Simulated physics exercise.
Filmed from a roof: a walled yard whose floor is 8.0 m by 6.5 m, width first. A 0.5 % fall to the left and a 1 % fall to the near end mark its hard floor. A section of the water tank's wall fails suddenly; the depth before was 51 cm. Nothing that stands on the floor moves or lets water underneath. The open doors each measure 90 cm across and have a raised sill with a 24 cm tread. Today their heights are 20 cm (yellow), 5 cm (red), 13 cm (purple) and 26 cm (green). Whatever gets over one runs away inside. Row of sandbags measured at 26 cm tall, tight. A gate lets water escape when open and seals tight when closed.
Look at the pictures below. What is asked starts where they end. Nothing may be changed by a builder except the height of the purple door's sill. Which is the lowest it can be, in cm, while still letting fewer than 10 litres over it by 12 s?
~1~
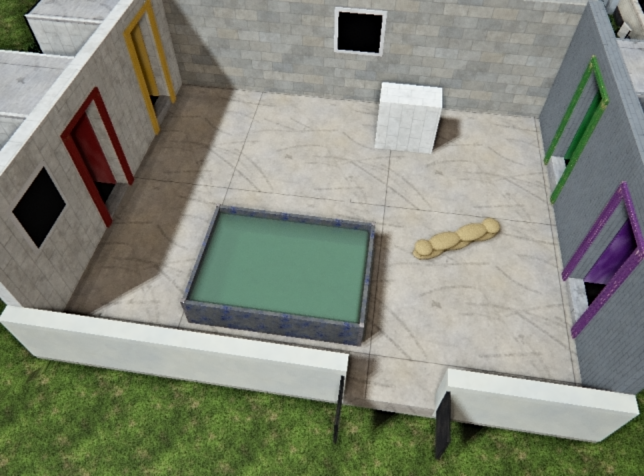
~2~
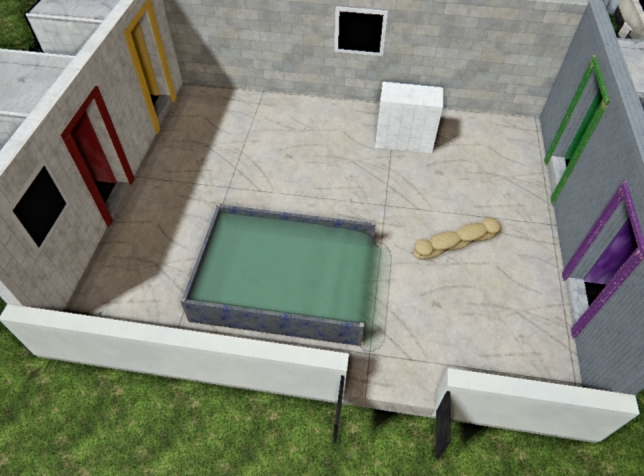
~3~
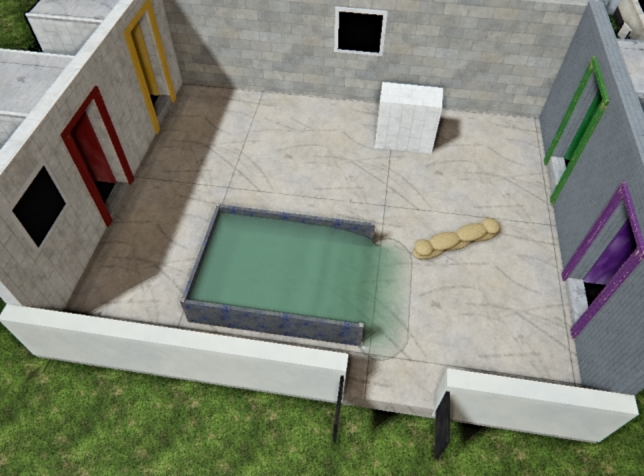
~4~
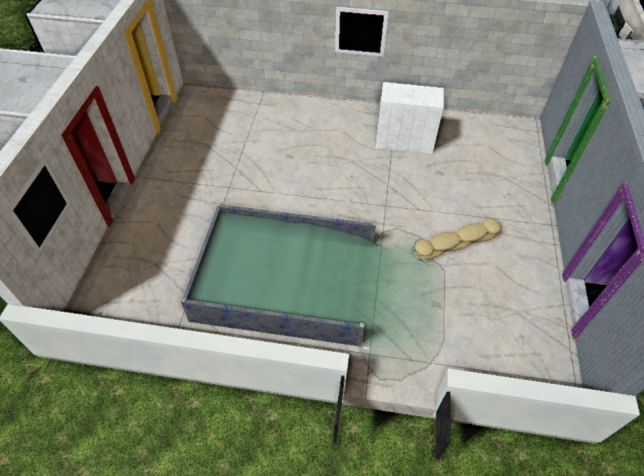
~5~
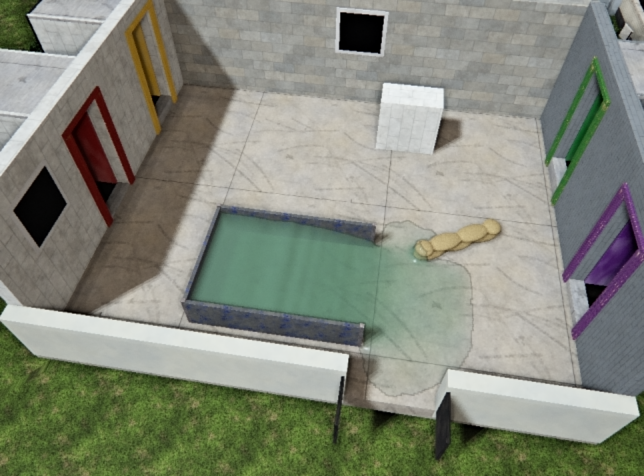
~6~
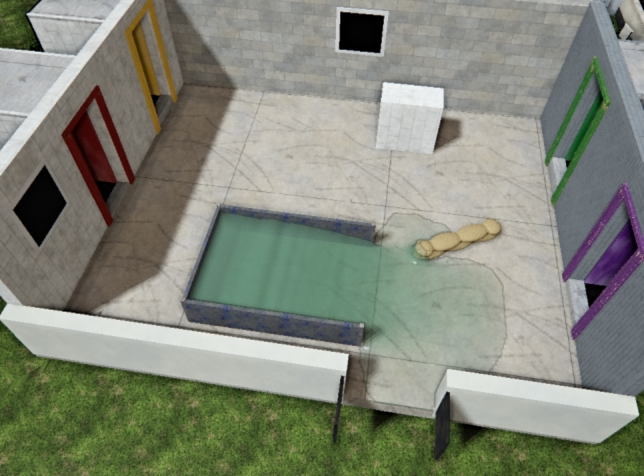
No lower than about 23 cm.
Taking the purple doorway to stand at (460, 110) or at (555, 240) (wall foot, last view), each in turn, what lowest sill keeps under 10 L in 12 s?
In turn: Roughly 10.0 cm, roughly 12.0 cm.
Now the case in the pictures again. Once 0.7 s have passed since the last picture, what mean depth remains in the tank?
34 cm, roughly.
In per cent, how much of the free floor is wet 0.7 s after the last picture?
Around 20 per cent of the free floor.
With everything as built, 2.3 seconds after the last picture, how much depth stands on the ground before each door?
Door by door in centimetres - yellow 0, red 0, purple 25, green 3.
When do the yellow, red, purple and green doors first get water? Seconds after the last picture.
Front arrival: Yellow 9.0 seconds, red 10.5 seconds, purple 0.3 seconds, green 2.0 seconds.
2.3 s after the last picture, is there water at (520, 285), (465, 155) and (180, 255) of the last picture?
In order: Soaked, soaked, untouched.
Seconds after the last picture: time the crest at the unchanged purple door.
Peak: Close to 2.4 s.
Then, 0.7 s after the last picture water covers 20 % of the floor, deepest (26 cm) near (410, 258); 10 cm at the purple door, 1 litre in over its 13 cm sill.
Then, 2.3 s after the last picture water covers 35 % of the floor, deepest (32 cm) near (580, 403); 25 cm at the purple door, 70 litres in over its 13 cm sill.
Then, 11.3 s after the last picture water covers 85 % of the floor, deepest (7 cm) near (373, 308); 4 cm at the purple door, 132 litres in over its 13 cm sill.
At the purple door as built, the water peaked near 25 cm, 2.3 s after the last picture.
With a sill of 20 cm, 28 litres would have come in within the 12 s; with 27 cm, 1 litre. So under 10 litres takes about 23 cm.
